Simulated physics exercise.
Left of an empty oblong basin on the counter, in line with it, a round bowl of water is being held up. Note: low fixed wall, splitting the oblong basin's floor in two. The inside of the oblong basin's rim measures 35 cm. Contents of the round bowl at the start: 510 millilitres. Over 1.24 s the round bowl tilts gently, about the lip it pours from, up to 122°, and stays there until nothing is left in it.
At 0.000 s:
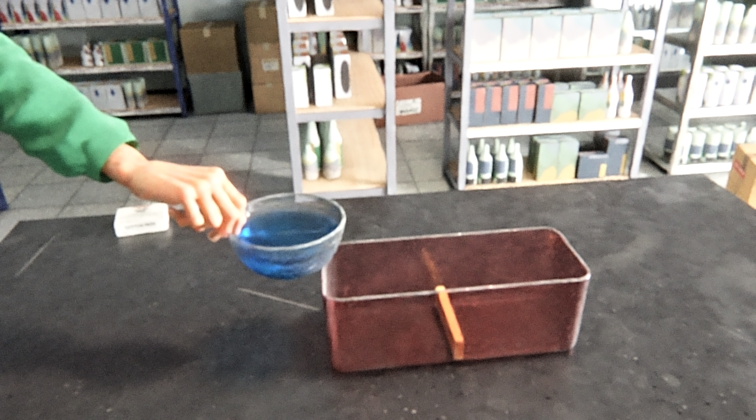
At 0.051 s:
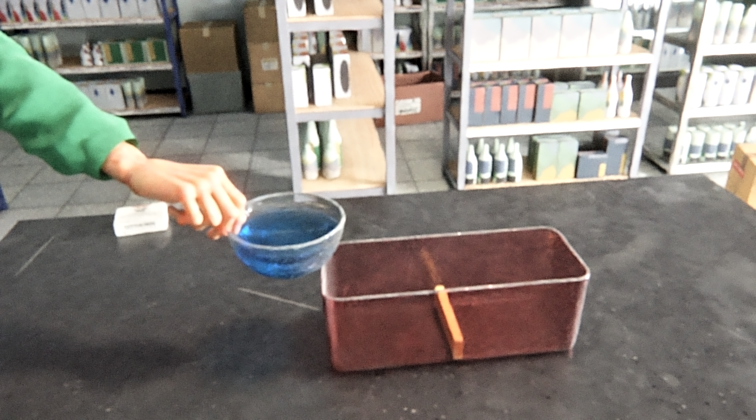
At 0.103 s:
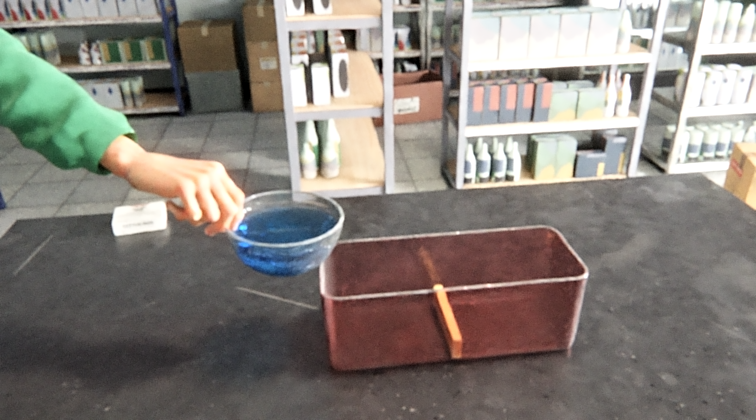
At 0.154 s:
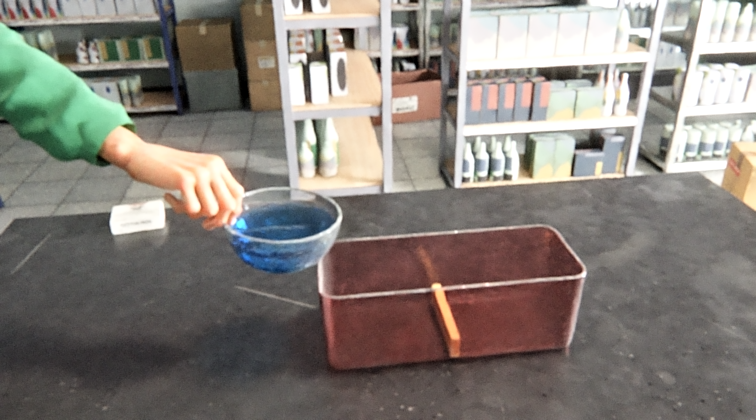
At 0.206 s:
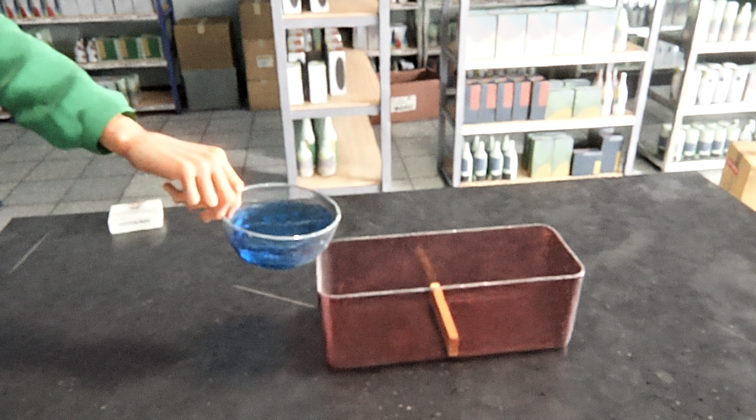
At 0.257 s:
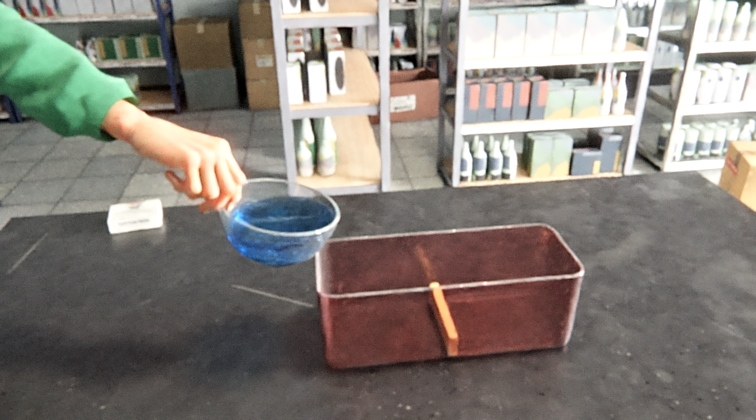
Hand in green sleeve holding a glass bowl of blue liquid beside a reddish oblong basin, tilting it slightly toward the right.
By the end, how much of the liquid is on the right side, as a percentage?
Around 12 percent.
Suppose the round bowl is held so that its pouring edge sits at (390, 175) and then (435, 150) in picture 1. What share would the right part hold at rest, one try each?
Result: 85 per cent, then 85 per cent.
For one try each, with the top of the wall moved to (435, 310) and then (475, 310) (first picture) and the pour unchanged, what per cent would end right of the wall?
In turn about 15 and 20 per cent.
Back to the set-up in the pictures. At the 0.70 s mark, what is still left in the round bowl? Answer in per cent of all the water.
Fraction remaining: Approx. 40 per cent.
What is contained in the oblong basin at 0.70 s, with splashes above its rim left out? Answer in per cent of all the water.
Estimate - around 20 in a hundred parts.
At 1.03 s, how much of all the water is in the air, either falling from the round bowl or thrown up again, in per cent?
About 3 % of the total.
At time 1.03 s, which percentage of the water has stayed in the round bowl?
Close to 0 percent of the total.
By 0.70 s the tilt is 74° and 40 per cent is still to pour, 20 is left of the wall and 0 right of it.
By 1.03 s the tilt is 113° and 0 per cent is still to pour, 89 is left of the wall and 8 right of it.
By 1.37 s the tilt is 122° and 0 per cent is still to pour, 89 is left of the wall and 11 right of it.
By 1.74 s the tilt is 122° and 0 per cent is still to pour, 88 is left of the wall and 12 right of it.
At rest 88 per cent lies left of the wall, 12 right of it and 1 outside.
